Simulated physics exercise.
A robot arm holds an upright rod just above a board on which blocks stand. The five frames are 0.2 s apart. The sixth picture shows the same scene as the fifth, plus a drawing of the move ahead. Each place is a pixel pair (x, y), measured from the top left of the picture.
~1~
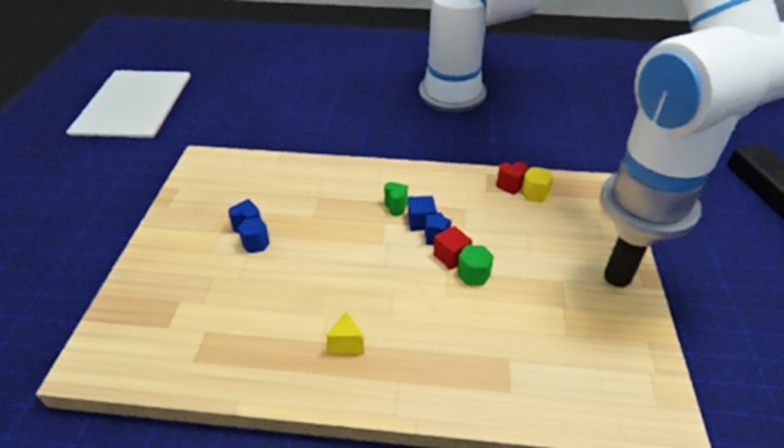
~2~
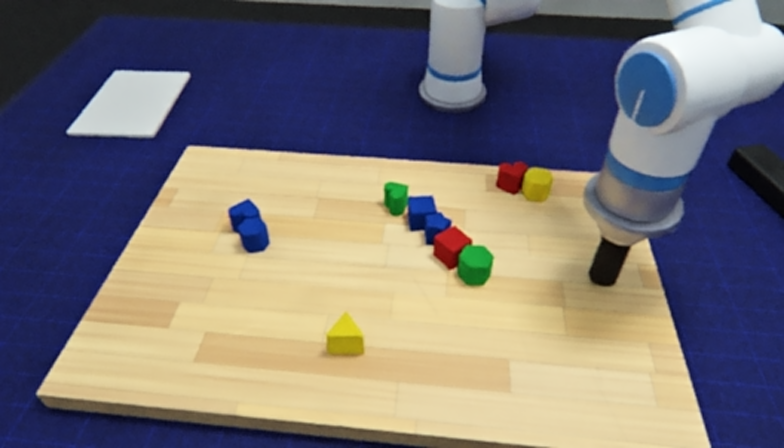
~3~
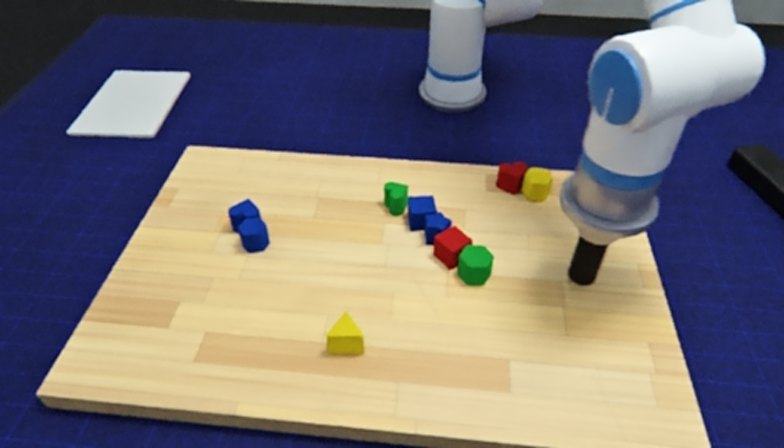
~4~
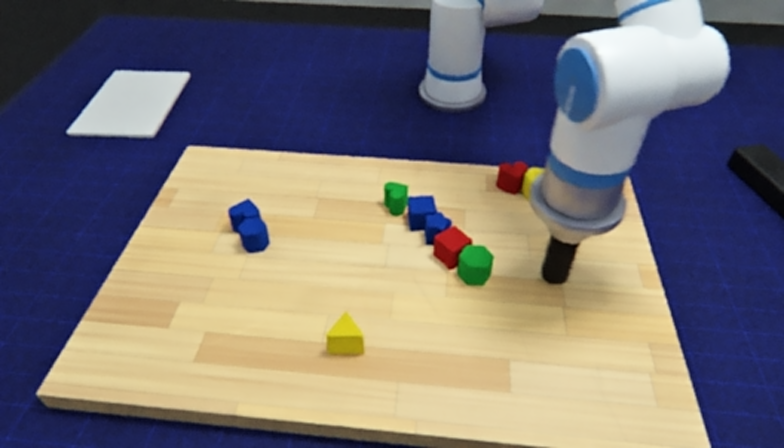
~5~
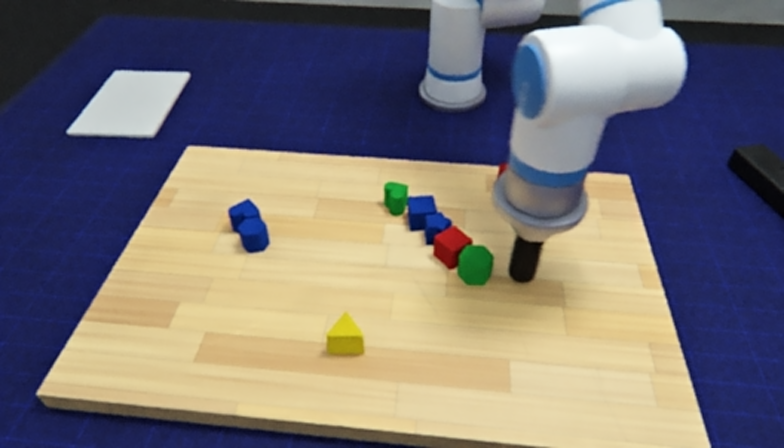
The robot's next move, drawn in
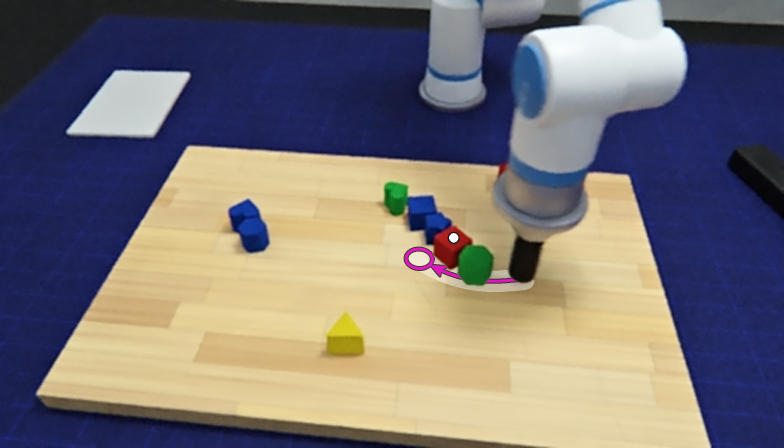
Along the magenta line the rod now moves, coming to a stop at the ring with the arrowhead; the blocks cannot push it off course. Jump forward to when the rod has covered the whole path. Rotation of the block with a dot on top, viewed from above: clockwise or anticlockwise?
It ends up turned clockwise.
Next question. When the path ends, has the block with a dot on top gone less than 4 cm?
It seems not.
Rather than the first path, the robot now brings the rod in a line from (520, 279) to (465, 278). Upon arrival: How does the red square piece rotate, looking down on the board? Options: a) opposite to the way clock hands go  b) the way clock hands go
Letter b.
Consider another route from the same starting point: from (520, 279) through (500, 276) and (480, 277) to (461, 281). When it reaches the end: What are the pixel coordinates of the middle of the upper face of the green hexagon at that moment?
The top centre is at (432, 261).
Drawn move, from (520, 279) via (485, 281) and (449, 274), ending at (419, 259); the dot is on the red square piece.
What follows on the original path. One third of the way, rod at (485, 274); blue square piece at (421, 201); blue star at (432, 218), turned 25° clockwise; red square piece at (437, 237), turned 15° clockwise; green hexagon at (457, 256).
Two thirds of the way, rod at (449, 267); blue square piece at (422, 199), turned 10° anticlockwise; blue star at (428, 217), turned 60° clockwise; red square piece at (410, 233), turned 80° clockwise; green hexagon at (420, 256), turned 45° anticlockwise.
At the end, rod at (420, 252); blue square piece at (422, 199), turned 10° anticlockwise; blue star at (428, 217), turned 60° clockwise; red square piece at (398, 228), turned 90° clockwise; green hexagon at (400, 255), turned 80° anticlockwise.
